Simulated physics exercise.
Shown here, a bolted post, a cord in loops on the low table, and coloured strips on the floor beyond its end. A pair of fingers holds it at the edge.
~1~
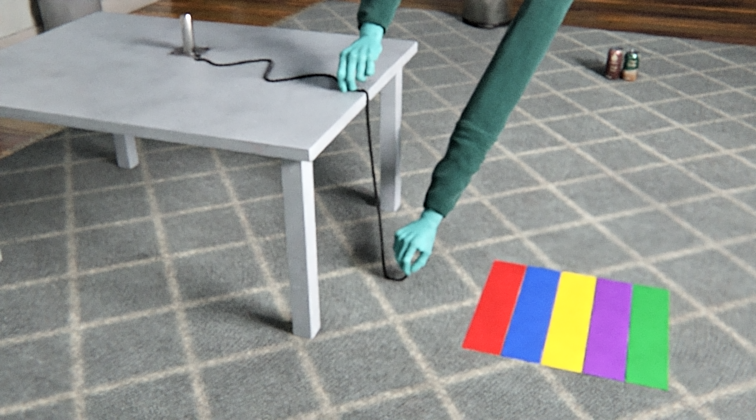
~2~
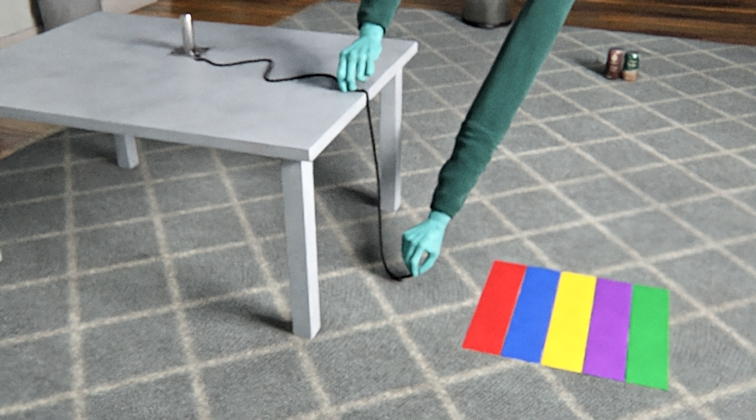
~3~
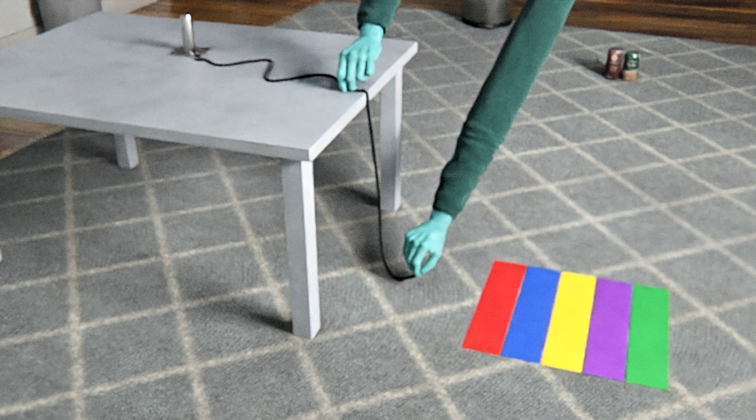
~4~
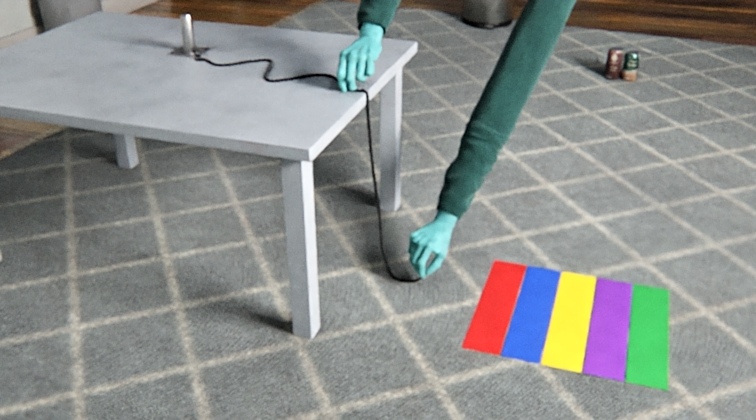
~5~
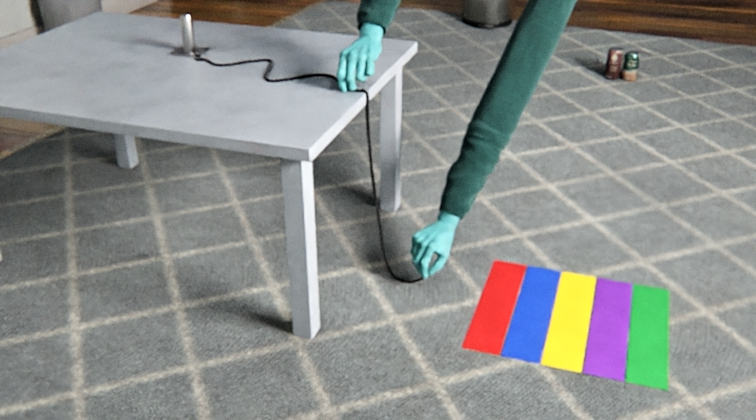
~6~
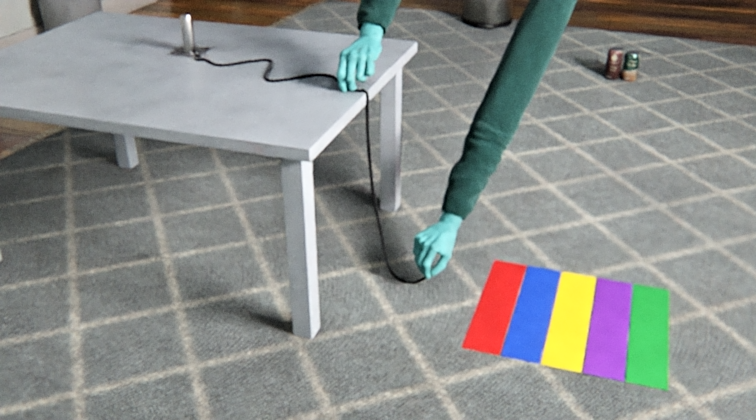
The clip shows a black cord lying in gentle curves on a low grey table, one hand holding it at the edge while another hand draws its hanging lower end slightly right, near five coloured strips on the carpet.
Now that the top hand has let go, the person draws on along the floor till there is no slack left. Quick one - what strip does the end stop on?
The green strip.
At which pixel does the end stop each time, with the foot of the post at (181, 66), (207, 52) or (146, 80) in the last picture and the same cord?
First close to (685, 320), next close to (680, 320), last close to (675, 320).
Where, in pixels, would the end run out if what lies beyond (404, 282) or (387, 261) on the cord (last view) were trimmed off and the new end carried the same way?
The pixels are close to (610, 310) for the first and (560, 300) for the second.
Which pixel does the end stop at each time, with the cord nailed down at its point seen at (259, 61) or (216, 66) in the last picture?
First (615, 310), then (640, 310).
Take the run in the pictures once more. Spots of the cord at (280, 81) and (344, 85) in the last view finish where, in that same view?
Around (352, 83), then around (423, 128).
Soon after, end near (575, 301); over yellow.
Then, end near (627, 310); over purple.
At full stretch, end near (660, 316); over green. It gets as far as the green strip.
